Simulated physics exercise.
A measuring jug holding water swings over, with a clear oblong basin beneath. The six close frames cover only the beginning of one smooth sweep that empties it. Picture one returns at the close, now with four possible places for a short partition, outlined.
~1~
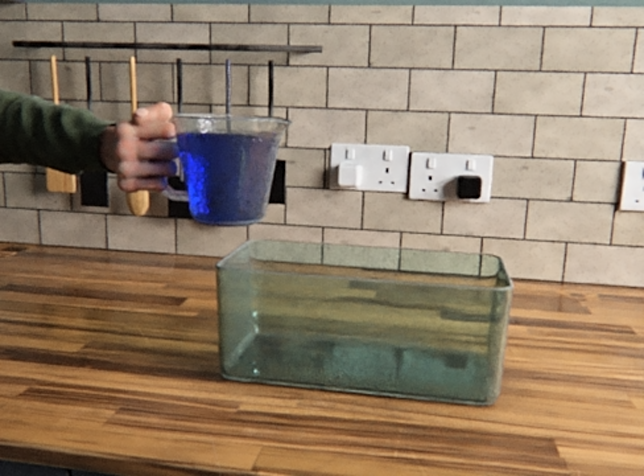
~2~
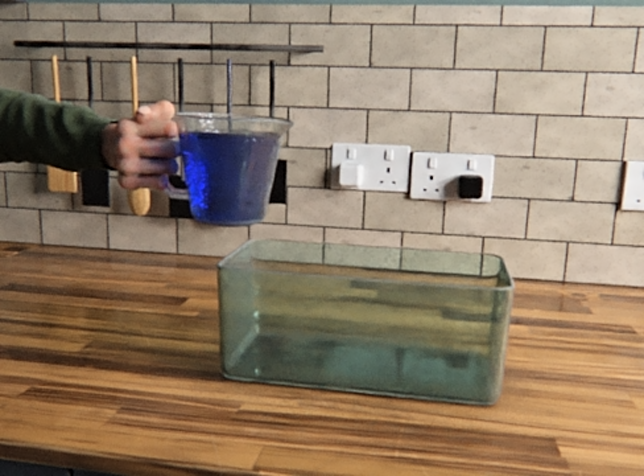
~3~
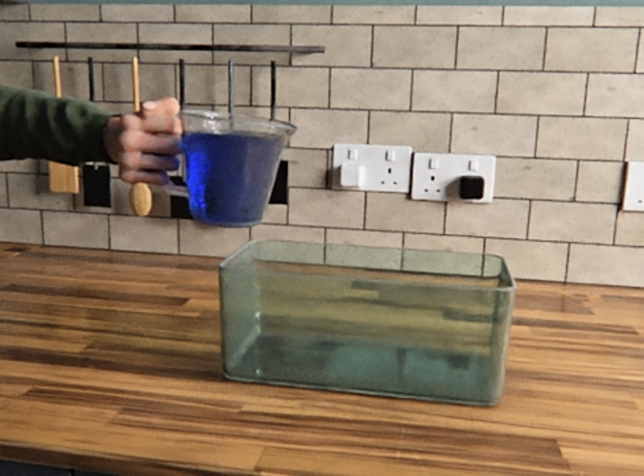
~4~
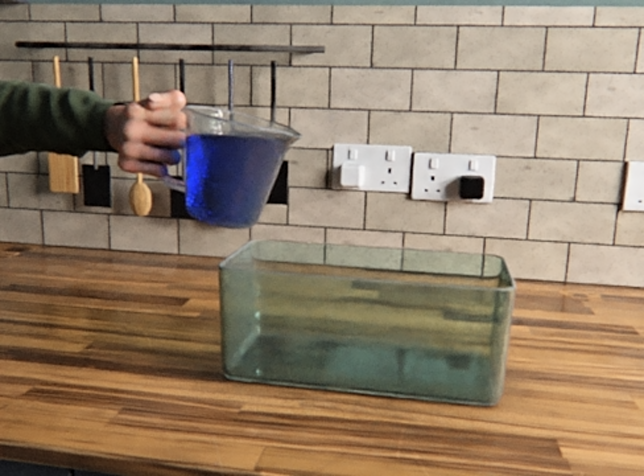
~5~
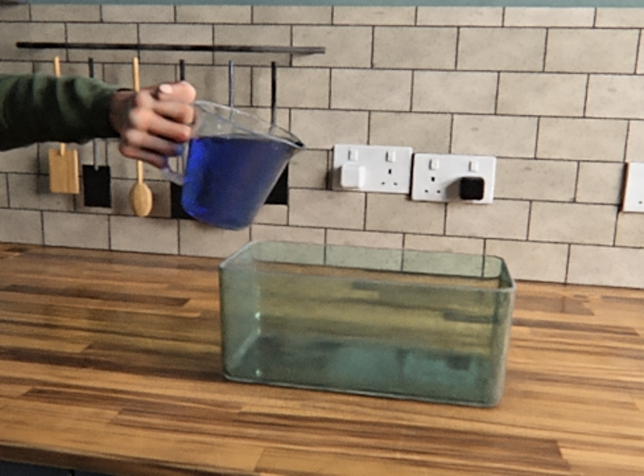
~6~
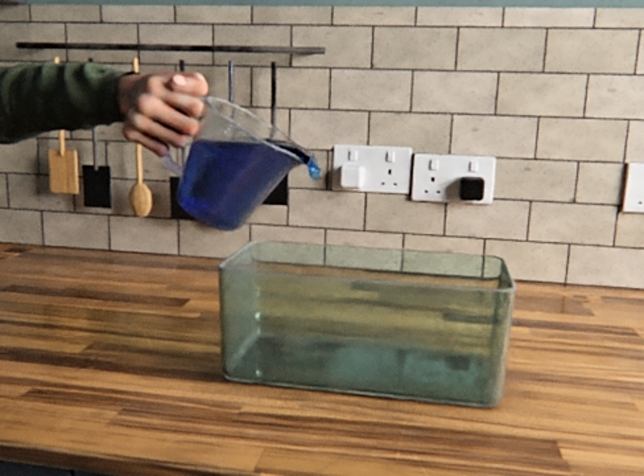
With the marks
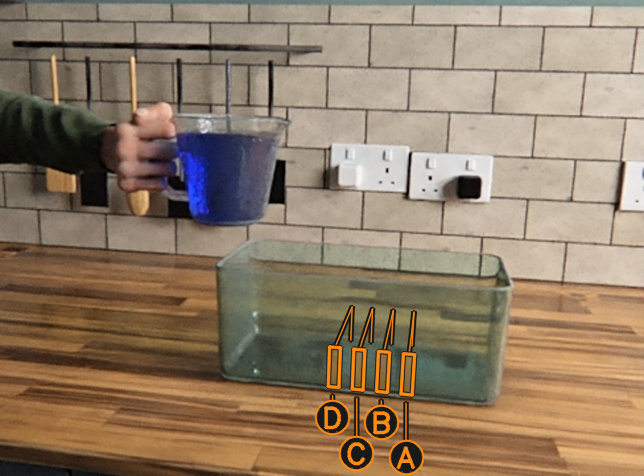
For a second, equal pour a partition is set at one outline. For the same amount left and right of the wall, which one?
Best: D.
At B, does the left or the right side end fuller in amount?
More ends on the left.
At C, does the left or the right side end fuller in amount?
The left side.
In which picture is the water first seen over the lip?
Picture 6.
On the marked copy, A at (406, 402); B at (381, 400); C at (356, 397); D at (332, 395).
If A is chosen, about 96 % ends left of the wall and 3 % right of it.
If B is chosen, about 95 % ends left of the wall and 5 % right of it.
If C is chosen, about 87 % ends left of the wall and 12 % right of it.
If D is chosen, about 48 % ends left of the wall and 52 % right of it.
